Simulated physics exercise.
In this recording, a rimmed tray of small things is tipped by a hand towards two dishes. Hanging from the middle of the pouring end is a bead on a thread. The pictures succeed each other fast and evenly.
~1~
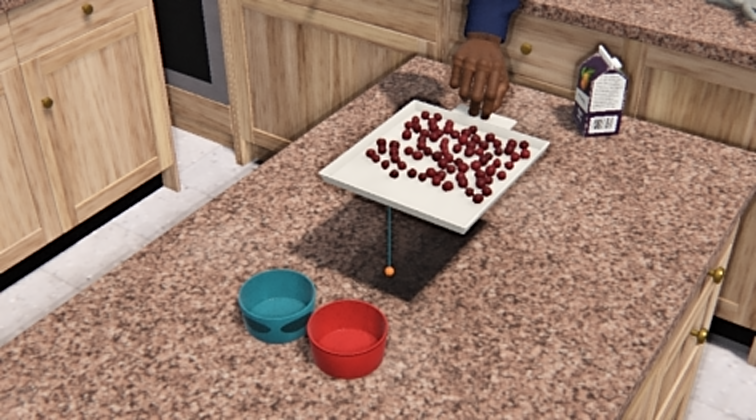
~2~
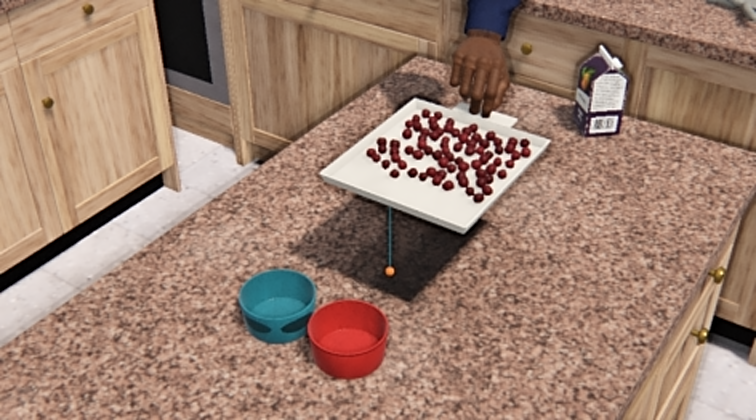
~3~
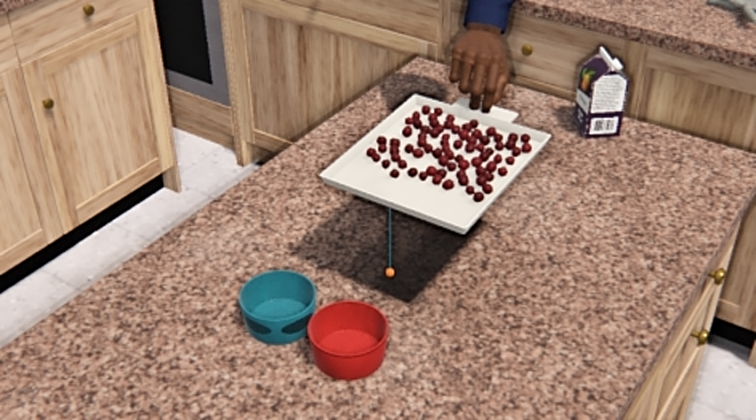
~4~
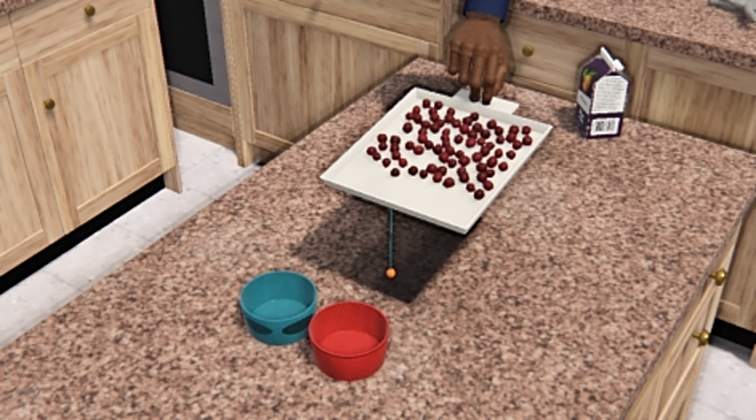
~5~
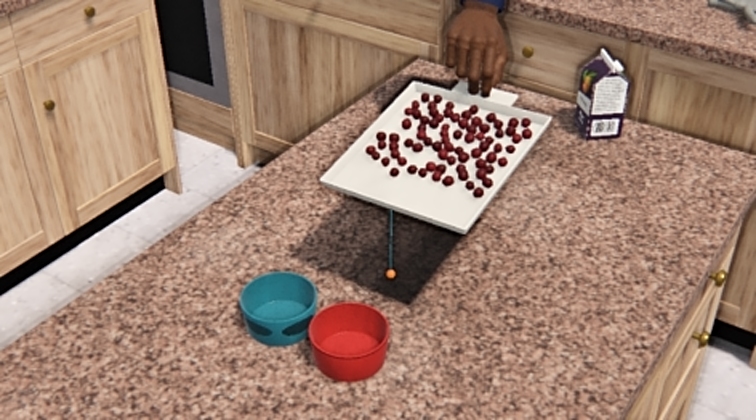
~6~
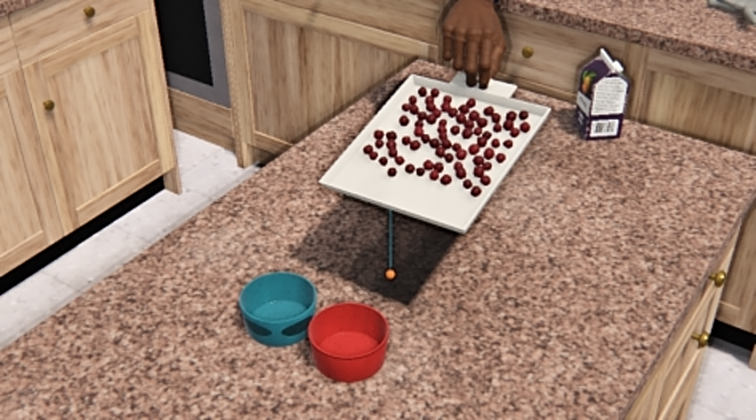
A hand gradually tilts a white tray of dark red cherries above two small bowls.
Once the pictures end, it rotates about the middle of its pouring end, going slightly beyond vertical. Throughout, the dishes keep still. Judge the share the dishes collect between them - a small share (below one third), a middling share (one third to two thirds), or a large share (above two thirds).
A small share.
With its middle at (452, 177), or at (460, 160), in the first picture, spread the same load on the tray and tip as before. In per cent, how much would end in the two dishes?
From the first start you get 10 in a hundred, from the second 10 in a hundred.
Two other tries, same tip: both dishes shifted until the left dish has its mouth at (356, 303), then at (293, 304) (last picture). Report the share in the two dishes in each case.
Around 50 and around 0 per cent, in that order.
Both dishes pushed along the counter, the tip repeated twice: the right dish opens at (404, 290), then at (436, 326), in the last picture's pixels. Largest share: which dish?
First the left dish, then the left one.
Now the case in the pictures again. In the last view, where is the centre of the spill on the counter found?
The centre sits close to (343, 297).
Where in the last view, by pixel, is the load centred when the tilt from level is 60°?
The middle of the pieces sits at roughly (372, 186).
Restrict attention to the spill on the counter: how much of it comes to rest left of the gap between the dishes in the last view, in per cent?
Close to 30 %.
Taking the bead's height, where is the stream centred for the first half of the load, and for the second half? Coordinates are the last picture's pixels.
The opening part goes through (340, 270); what follows goes through (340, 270).
Soon after the last picture, tray tipped steeply; most on the tray; a stray few in the right dish; a small part outside both; a small part in the air.
A little later, tray tipped past a quarter turn; a stray few in the right dish; most outside both; a small part in the air.
Later still, tray tipped past a quarter turn; a stray few in the right dish; nearly all outside both.
At rest, tray tipped past a quarter turn; a stray few in the right dish; none in the left dish; nearly all outside both.
